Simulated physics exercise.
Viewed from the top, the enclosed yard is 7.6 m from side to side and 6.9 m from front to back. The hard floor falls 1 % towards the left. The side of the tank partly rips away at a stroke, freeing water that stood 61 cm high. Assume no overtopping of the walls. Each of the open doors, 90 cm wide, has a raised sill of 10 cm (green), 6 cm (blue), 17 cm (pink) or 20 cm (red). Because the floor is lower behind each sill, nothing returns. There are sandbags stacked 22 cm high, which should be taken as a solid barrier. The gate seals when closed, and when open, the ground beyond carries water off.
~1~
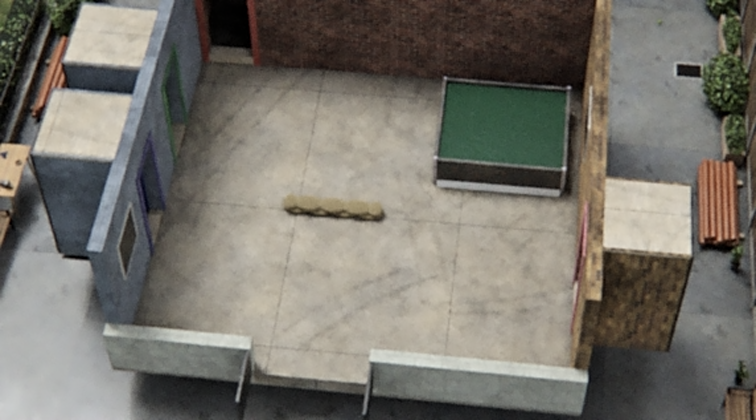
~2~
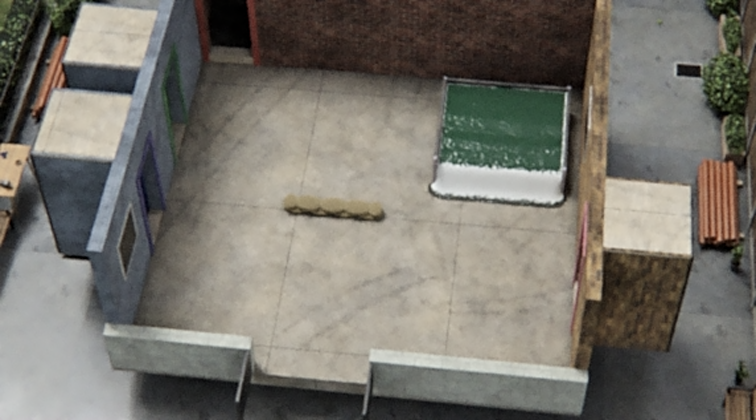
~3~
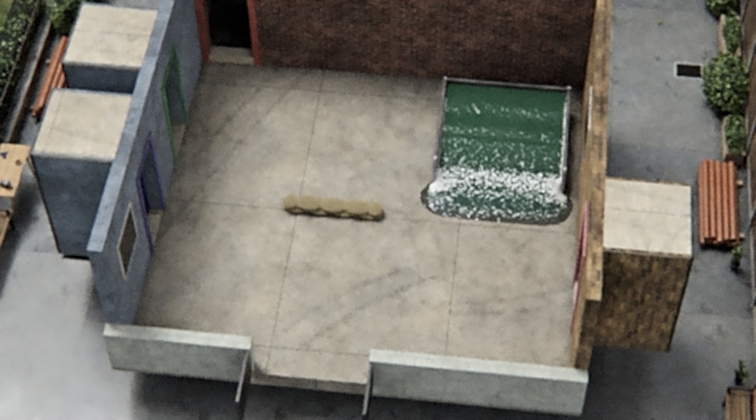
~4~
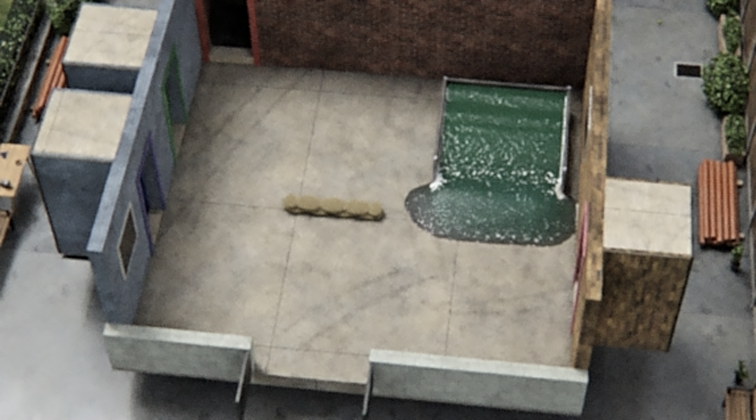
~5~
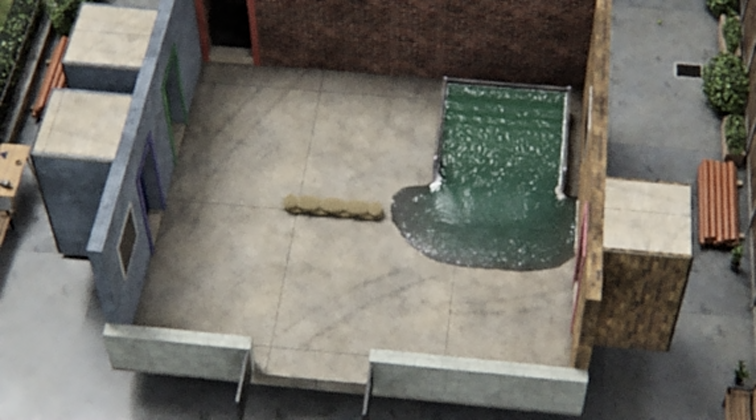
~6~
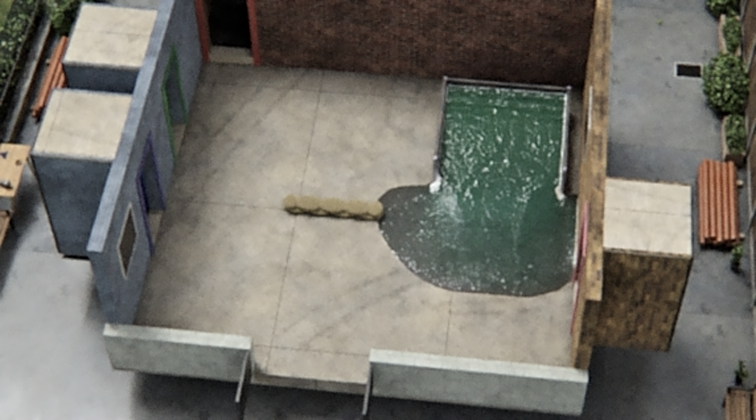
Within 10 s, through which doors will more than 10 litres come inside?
Green door: Not more than 10 litres; blue door: More than 10 litres; pink door: Not more than 10 litres; red door: Not more than 10 litres.
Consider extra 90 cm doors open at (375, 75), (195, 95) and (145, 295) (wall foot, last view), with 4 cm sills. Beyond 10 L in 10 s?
Result in order - not enough, not enough, more than that.
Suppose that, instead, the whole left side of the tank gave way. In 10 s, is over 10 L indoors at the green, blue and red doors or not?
Note: Green beyond the mark, blue beyond the mark, red beyond the mark.
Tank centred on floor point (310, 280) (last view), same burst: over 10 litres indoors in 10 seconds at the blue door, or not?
Then the blue door stays within it.
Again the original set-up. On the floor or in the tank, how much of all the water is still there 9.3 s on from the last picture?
Around 82 percent of the water.
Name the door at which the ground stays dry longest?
The red door.
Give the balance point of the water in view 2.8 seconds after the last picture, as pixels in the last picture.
Centre: Roughly (465, 280) px.
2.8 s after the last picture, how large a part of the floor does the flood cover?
About 45 per cent.
Then, 0.7 s after the last picture water covers 30 % of the floor and is deepest (26 cm) near (451, 188); green door not reached, blue door not reached, pink door 10 cm at the sill, 0 L in, red door not reached.
Then, 1.5 s after the last picture water covers 40 % of the floor and is deepest (40 cm) near (547, 379); green door not reached, blue door not reached, pink door 13 cm at the sill, 0 L in, red door not reached.
Then, 2.8 s after the last picture water covers 45 % of the floor and is deepest (27 cm) near (540, 325); green door not reached, blue door not reached, pink door 13 cm at the sill, 0 L in, red door not reached.
Then, 5.3 s after the last picture water covers 60 % of the floor and is deepest (20 cm) near (128, 349); green door not reached, blue door 12 cm at the sill, 0 L in, pink door 8 cm at the sill, 1 L in, red door not reached.
Then, 9.3 s after the last picture water covers 85 % of the floor and is deepest (14 cm) near (201, 69); green door 7 cm at the sill, 0 L in, blue door 12 cm at the sill, 89 L in, pink door 2 cm at the sill, 1 L in, red door 12 cm at the sill, 0 L in.
